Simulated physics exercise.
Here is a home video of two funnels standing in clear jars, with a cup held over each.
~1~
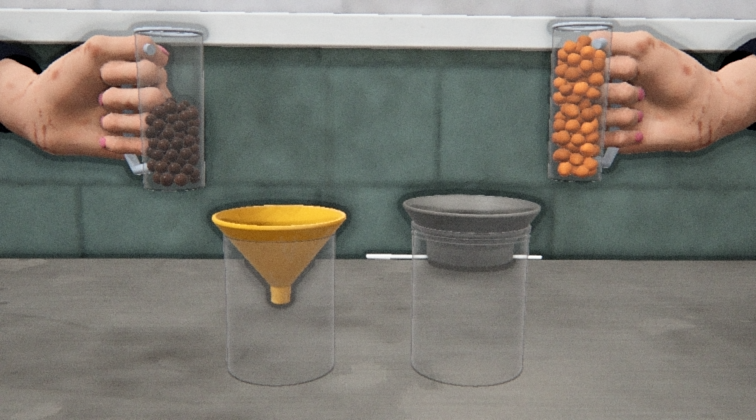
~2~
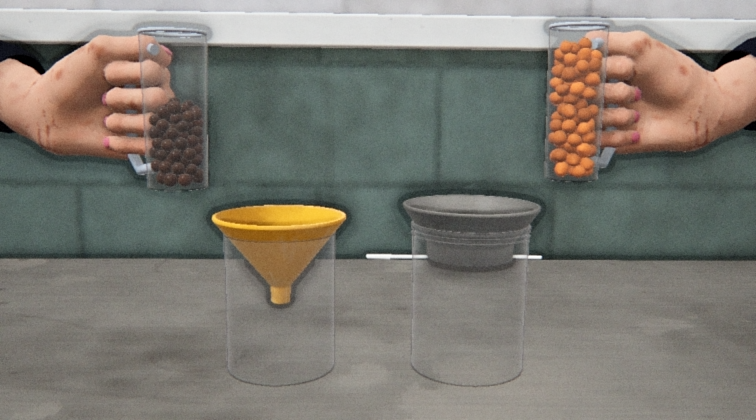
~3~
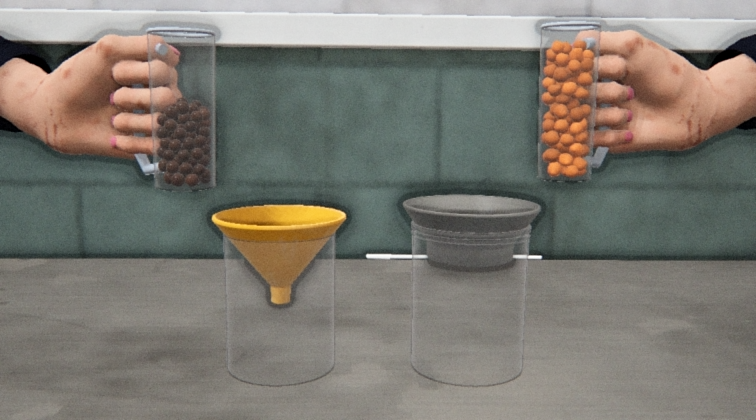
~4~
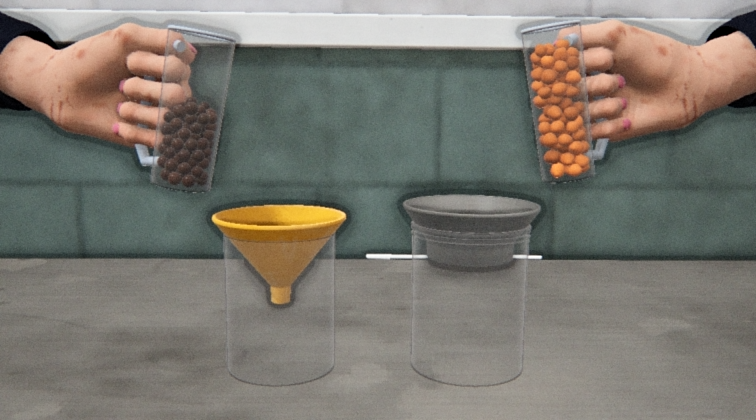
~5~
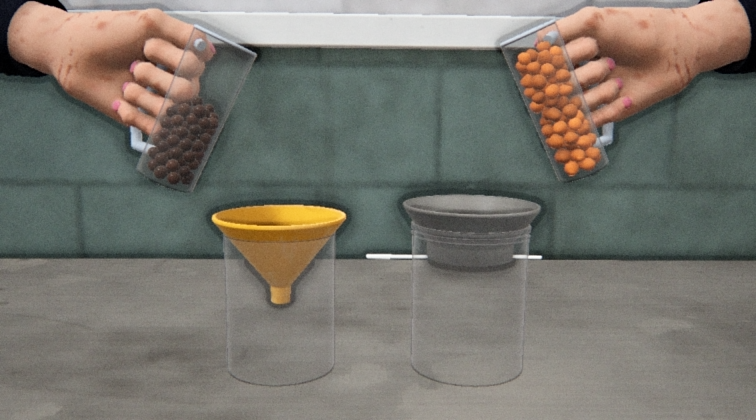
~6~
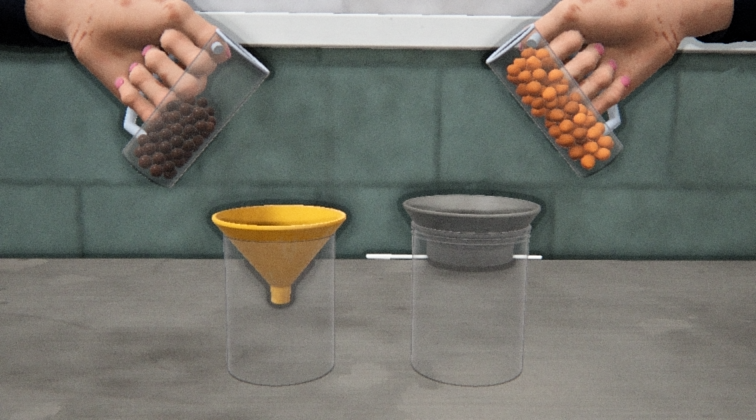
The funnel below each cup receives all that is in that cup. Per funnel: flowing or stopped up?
Left funnel: Stopped up, right: Flowing.
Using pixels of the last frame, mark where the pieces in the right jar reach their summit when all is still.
I'd put it somewhere near (489, 342).
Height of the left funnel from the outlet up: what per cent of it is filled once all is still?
Fill level: Near 85 per cent.
Then, 0.39 s after the last picture, left, all still in the cup; right, all still in the cup.
Then, 0.73 s after the last picture, left, nearly all still in the cup, a small part in or over the funnel; right, all still in the cup.
Then, 1.02 s after the last picture, left, a small part still in the cup, nearly all in or over the funnel, a stray few down in the jar; right, about a third still in the cup, about a third in or over the funnel, about a third down in the jar.
At rest, left, nearly all stuck in the funnel, a stray few down in the jar; right, all down in the jar.
